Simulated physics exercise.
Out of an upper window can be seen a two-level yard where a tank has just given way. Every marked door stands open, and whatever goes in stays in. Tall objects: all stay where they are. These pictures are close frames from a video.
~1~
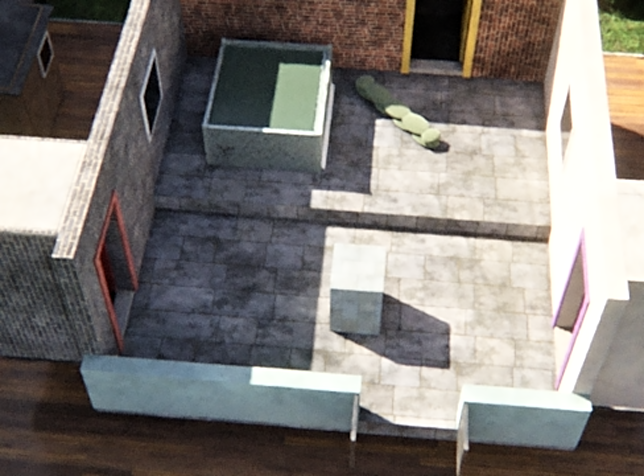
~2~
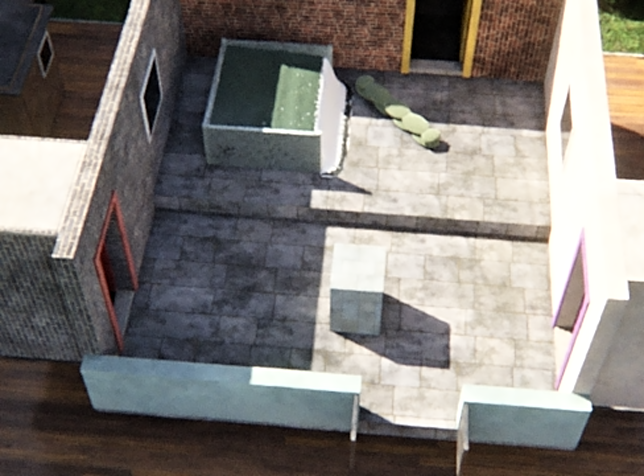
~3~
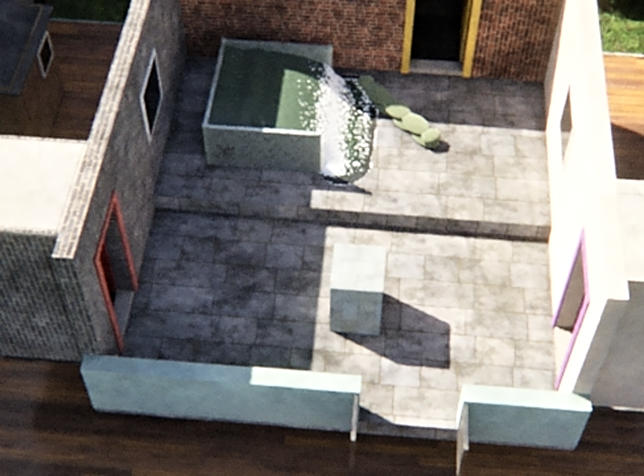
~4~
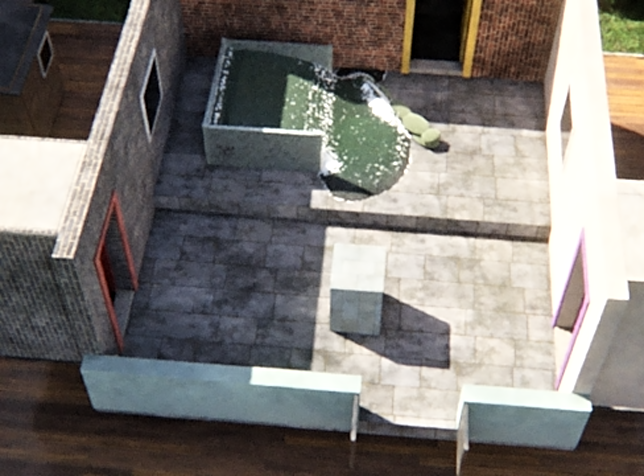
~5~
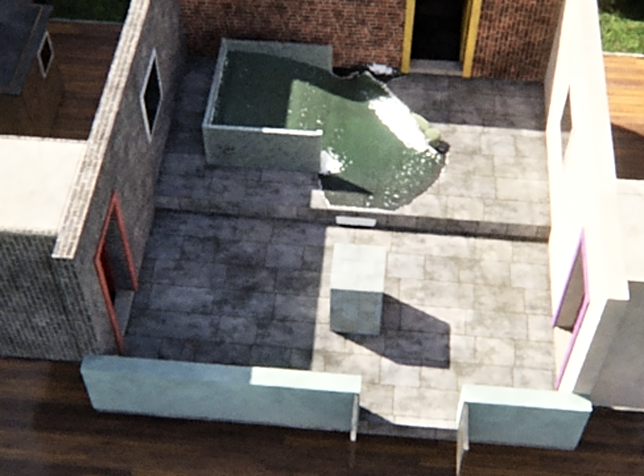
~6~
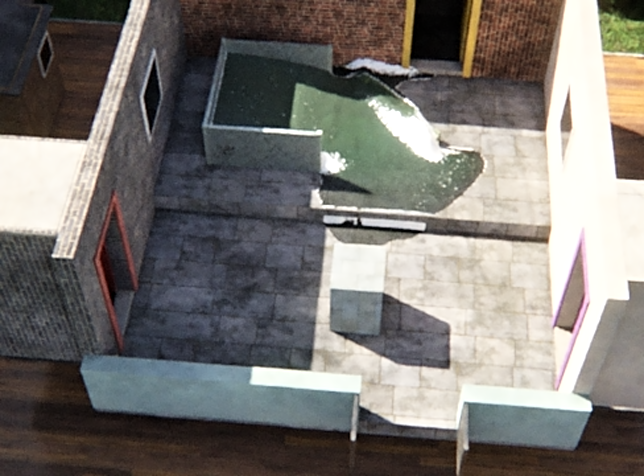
Green water burst through the right side of a square tank in a walled, paved yard, then spread right across the upper level, covering the lumpy green shape lying there.
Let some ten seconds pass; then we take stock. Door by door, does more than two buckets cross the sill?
The red door overshoots the limit; the purple door overshoots the limit; the yellow door keeps inside the limit.
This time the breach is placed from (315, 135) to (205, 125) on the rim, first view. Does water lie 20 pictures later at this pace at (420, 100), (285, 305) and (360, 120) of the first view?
Going through them, the first would be still bare, the next submerged and the last still bare.
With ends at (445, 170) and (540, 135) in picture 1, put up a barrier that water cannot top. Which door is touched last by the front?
I'd say the red-painted one is last.
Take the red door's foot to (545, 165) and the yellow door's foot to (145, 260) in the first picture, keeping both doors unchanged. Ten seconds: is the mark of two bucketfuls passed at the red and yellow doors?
I'd say the red door beats the mark and the yellow door remains short of it.
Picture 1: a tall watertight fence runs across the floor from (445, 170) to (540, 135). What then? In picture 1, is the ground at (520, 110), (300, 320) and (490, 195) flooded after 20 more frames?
The first is inundated, the second still bare and the third inundated.
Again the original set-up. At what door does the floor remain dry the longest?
Last in line is the door marked red.
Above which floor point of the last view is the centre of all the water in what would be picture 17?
My guess is about (413, 164).
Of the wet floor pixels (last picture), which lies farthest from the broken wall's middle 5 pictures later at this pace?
Front's tip: Near (548, 268).
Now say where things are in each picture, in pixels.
The first frame shows the tank at (270, 89) is whole and still.
In the second frame, the front is at (335, 82), out from the gap at (323, 113).
In the third frame, water pours out at (323, 116) and has run to (354, 78).
In the fourth frame, water pours out at (323, 117) and has run to (380, 70).
In the fifth frame, water pours out at (323, 118) and has run to (442, 162).
In the sixth frame, the front is at (480, 162), out from the gap at (323, 118).
A moment on, water covers 40 % of the floor; the red door not reached, the purple door not reached, the yellow door wet at the sill, nothing in.
Next, water covers 50 % of the floor; the red door not reached, the purple door wet at the sill, nothing in, the yellow door wet at the sill, nothing in.
Then, water covers 60 % of the floor; the red door not reached, the purple door over two buckets in, the yellow door wet at the sill, nothing in.
Later, water covers 85 % of the floor; the red door wet at the sill, nothing in, the purple door far over two buckets in, the yellow door under two buckets in.
In the end, water covers 95 % of the floor; the red door over two buckets in, the purple door far over two buckets in, the yellow door under two buckets in.
